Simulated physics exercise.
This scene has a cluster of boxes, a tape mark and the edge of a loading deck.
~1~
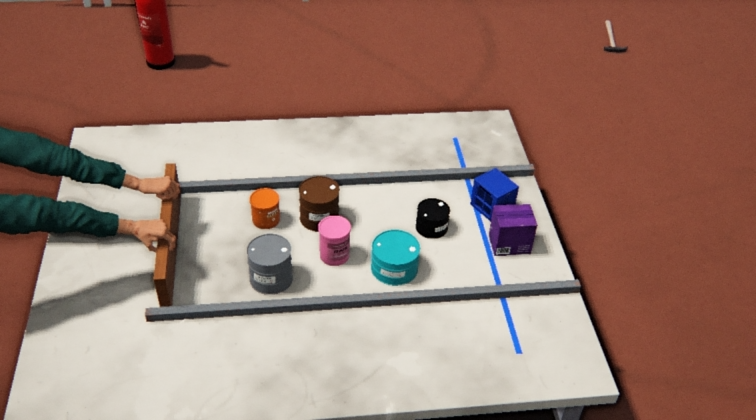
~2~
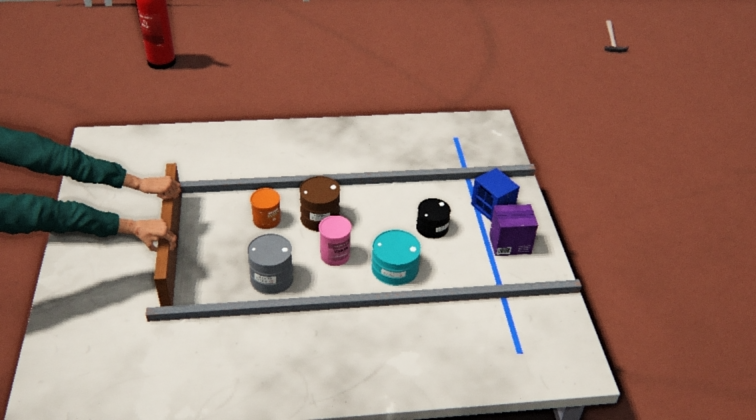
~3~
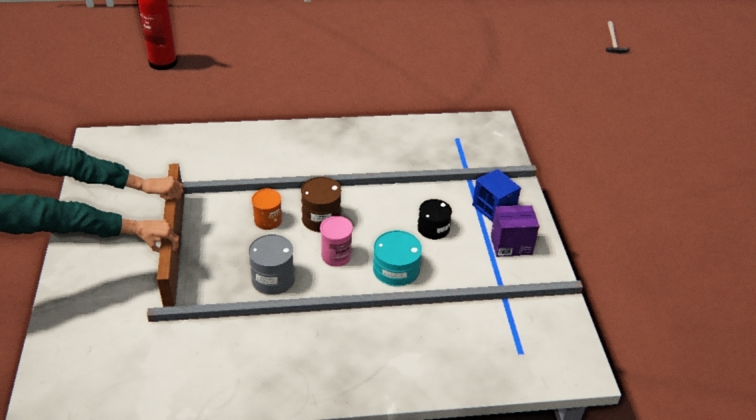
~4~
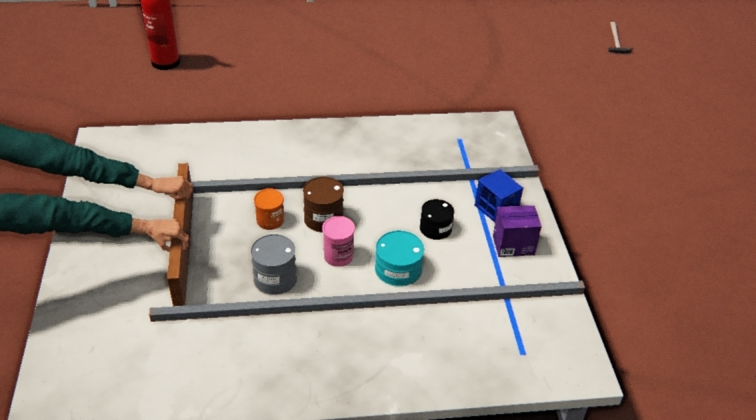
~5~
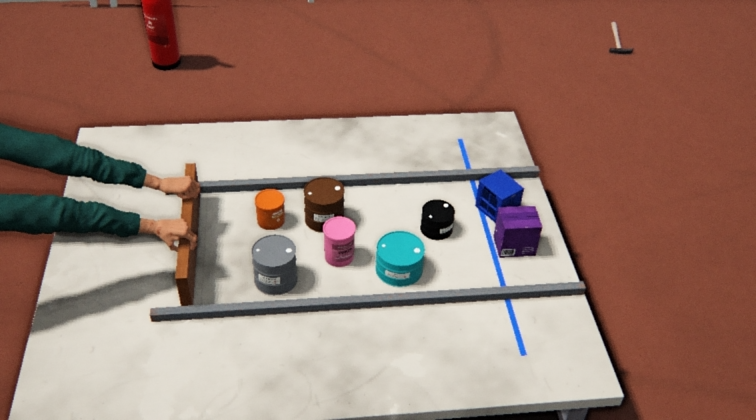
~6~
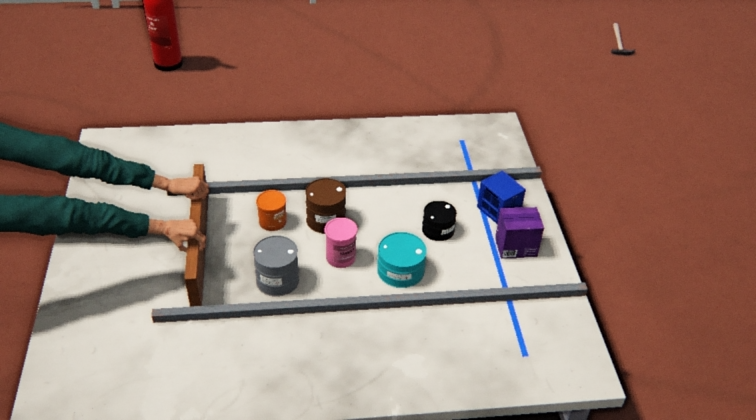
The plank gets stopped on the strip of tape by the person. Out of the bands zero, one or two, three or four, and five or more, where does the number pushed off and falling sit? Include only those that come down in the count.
Only a pair or a lone one falls.
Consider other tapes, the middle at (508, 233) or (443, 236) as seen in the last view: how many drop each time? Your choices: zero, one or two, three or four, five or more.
Three to four; zero.
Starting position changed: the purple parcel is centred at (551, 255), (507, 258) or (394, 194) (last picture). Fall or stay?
Taking the starts in order, it falls away, then falls away, then keeps its place.
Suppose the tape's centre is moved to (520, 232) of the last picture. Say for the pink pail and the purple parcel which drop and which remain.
The pink pail remains in place, the purple parcel goes down.
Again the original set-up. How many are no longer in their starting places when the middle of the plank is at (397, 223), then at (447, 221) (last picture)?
Moved so far: 6, later 8.
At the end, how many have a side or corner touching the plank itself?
That would be 3 of them.
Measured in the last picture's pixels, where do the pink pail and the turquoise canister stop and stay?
The pink pail ends at (509, 227) and the turquoise canister at (563, 248).
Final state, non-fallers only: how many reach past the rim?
The overhang total is 1.
Soon after, none off yet; purple parcel at rest near (519, 233); blue crate at rest near (501, 198); black canister at rest near (439, 221).
After that, none off yet; purple parcel at rest near (519, 233); blue crate at rest near (501, 198); black canister moving near (443, 222).
And then, none off yet; purple parcel displaced a little near (536, 226); blue crate displaced a little near (516, 198); black canister displaced about its own width near (480, 224).
In the end, the number that fall off is one or two; gone, blue crate and purple parcel.
